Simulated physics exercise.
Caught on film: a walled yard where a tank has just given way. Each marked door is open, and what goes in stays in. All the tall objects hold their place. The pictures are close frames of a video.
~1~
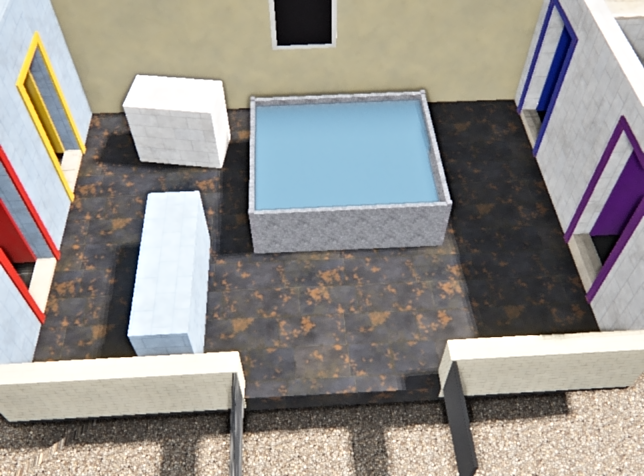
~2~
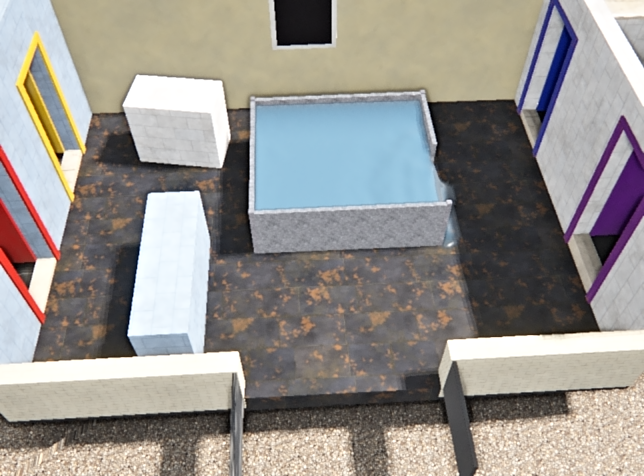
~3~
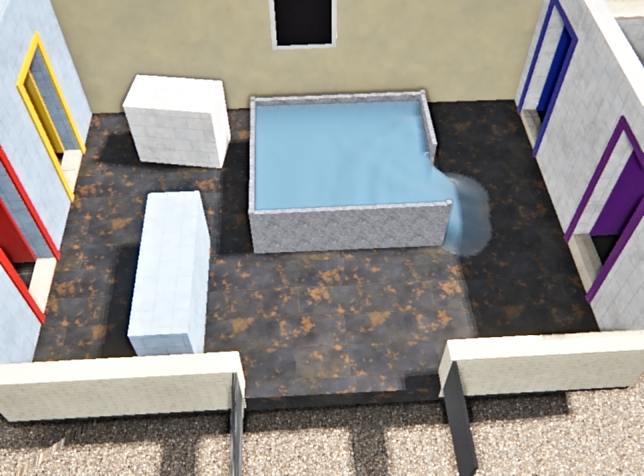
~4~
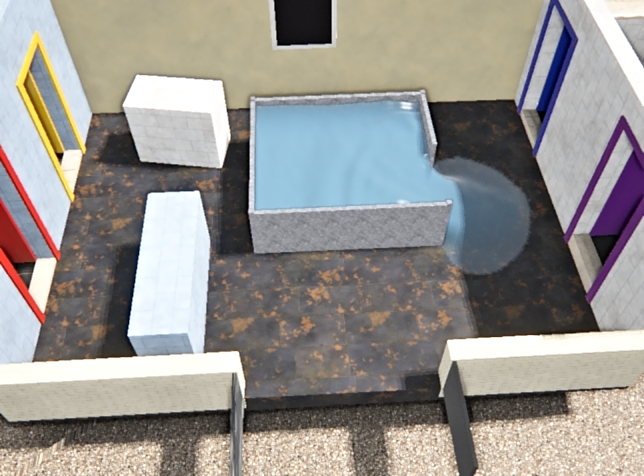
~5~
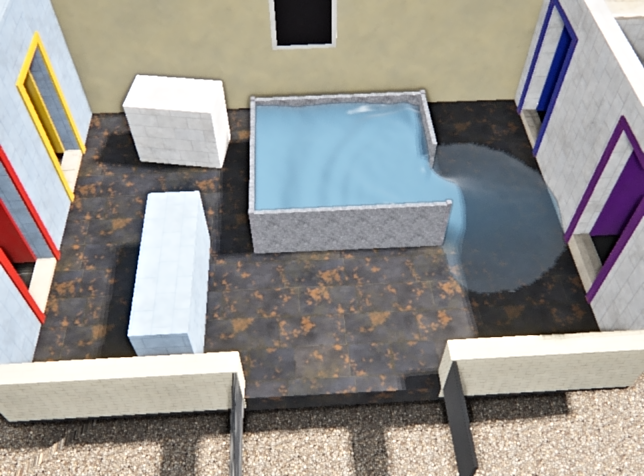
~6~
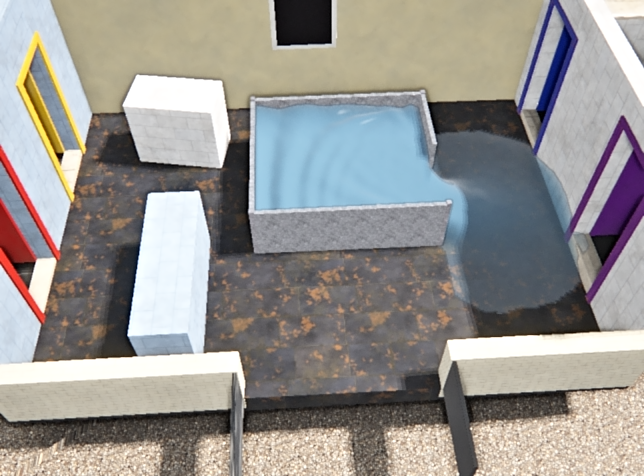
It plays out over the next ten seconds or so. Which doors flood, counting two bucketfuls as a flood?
In the end: The yellow door admits no more than that; the blue door lets in a lot; the red door admits no more than that; the purple door lets in a lot.
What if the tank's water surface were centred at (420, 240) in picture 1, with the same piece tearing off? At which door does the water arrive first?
That is the door marked purple.
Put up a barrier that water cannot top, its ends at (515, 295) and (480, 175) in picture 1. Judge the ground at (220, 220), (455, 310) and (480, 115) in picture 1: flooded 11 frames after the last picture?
One after the other: Dry, wet, under water.
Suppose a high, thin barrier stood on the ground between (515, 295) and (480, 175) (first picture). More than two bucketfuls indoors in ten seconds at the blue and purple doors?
The blue one takes more, the purple one lets less in.
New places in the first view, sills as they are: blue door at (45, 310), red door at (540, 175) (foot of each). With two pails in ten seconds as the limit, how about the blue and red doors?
One by one: Blue door lets less in; red door floods.
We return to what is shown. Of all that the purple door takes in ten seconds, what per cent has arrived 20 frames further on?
Some 85 per cent.
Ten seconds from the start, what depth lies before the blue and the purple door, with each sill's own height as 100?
About 100 and 70 per cent.
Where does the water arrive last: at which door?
That is the door marked red.
A moment on, water covers 20 % of the floor; the yellow door not reached, the blue door under two buckets in, the red door not reached, the purple door under two buckets in.
Next, water covers 30 % of the floor; the yellow door not reached, the blue door under two buckets in, the red door not reached, the purple door far over two buckets in.
Then, water covers 65 % of the floor; the yellow door not reached, the blue door over two buckets in, the red door not reached, the purple door far over two buckets in.
Later, water covers 85 % of the floor; the yellow door wet at the sill, nothing in, the blue door over two buckets in, the red door not reached, the purple door far over two buckets in.
In the end, water covers 100 % of the floor; the yellow door wet at the sill, nothing in, the blue door far over two buckets in, the red door wet at the sill, nothing in, the purple door far over two buckets in.
